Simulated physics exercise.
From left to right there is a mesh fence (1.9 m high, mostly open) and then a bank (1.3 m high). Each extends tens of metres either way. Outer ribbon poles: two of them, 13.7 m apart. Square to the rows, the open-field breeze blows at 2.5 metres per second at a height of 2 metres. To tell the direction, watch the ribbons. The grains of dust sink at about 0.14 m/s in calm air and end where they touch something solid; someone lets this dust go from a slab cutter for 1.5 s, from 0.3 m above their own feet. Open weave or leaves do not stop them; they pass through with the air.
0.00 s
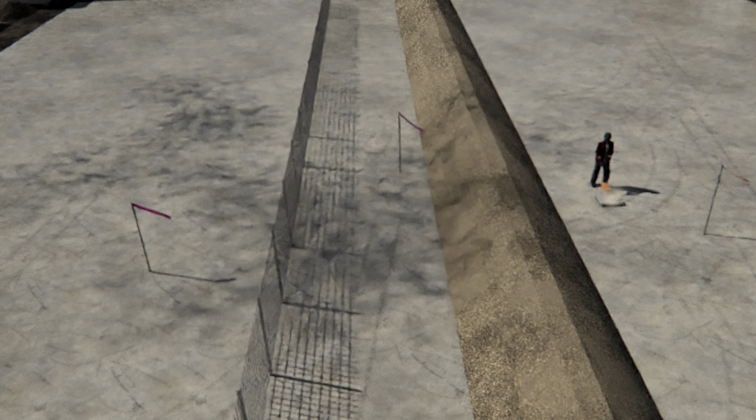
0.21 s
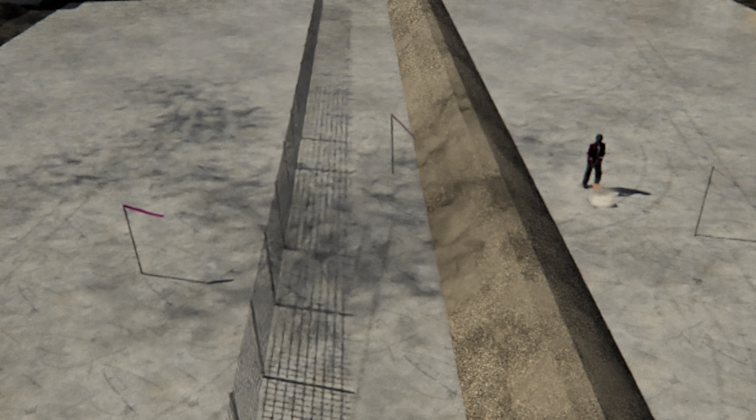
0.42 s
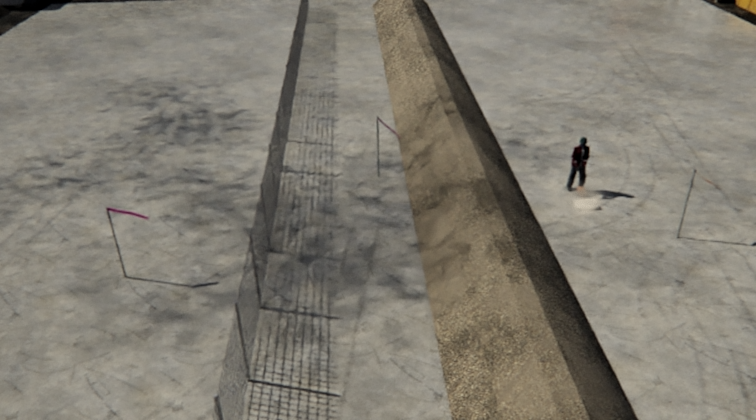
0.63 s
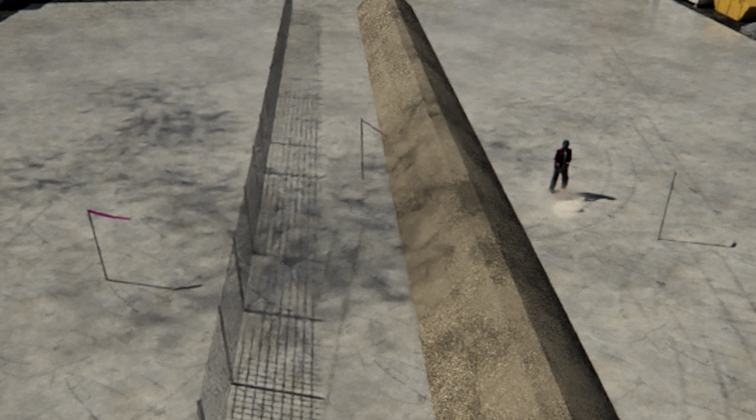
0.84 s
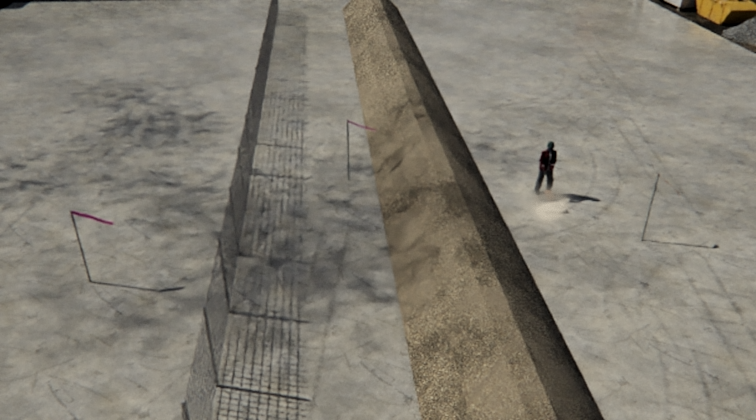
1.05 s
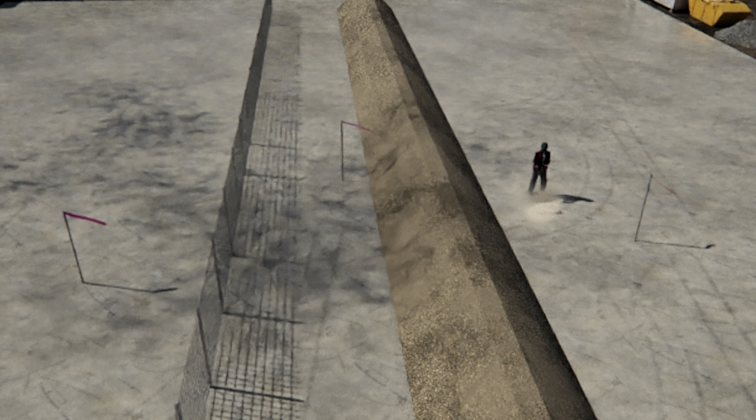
At first, a dark-clothed figure stands right of a long mesh fence and a broad earthen bank, with thin ribbon poles around them. The whole view slides steadily leftward, and a yellow shape appears at the upper right. The small pale dust patch near the figure's feet spreads slightly leftward.
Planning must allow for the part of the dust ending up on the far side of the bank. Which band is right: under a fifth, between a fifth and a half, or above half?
Not even a fifth.
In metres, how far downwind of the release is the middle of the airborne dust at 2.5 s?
About 0.5 m.
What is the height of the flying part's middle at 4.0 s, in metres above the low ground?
0.4 m.
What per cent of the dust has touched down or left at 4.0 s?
Estimate: Some 50 % no longer in the air.
After 2.5 s, 31 % is no longer flying here, and 0 % is beyond the bank; the middle of what still flies is 0.3 m above the low ground, near (530, 204).
After 4.0 s, 51 % is no longer flying here, and 0 % is beyond the bank; the middle of what still flies is 0.4 m above the low ground, near (518, 200).
After 8.0 s, 74 % is no longer flying here, and 0 % is beyond the bank; the middle of what still flies is 0.8 m above the low ground, near (512, 192).
After 20.0 s, 94 % is no longer flying here, and 0 % is beyond the bank.
After 45.0 s, 100 % is no longer flying here, and 0 % is beyond the bank.
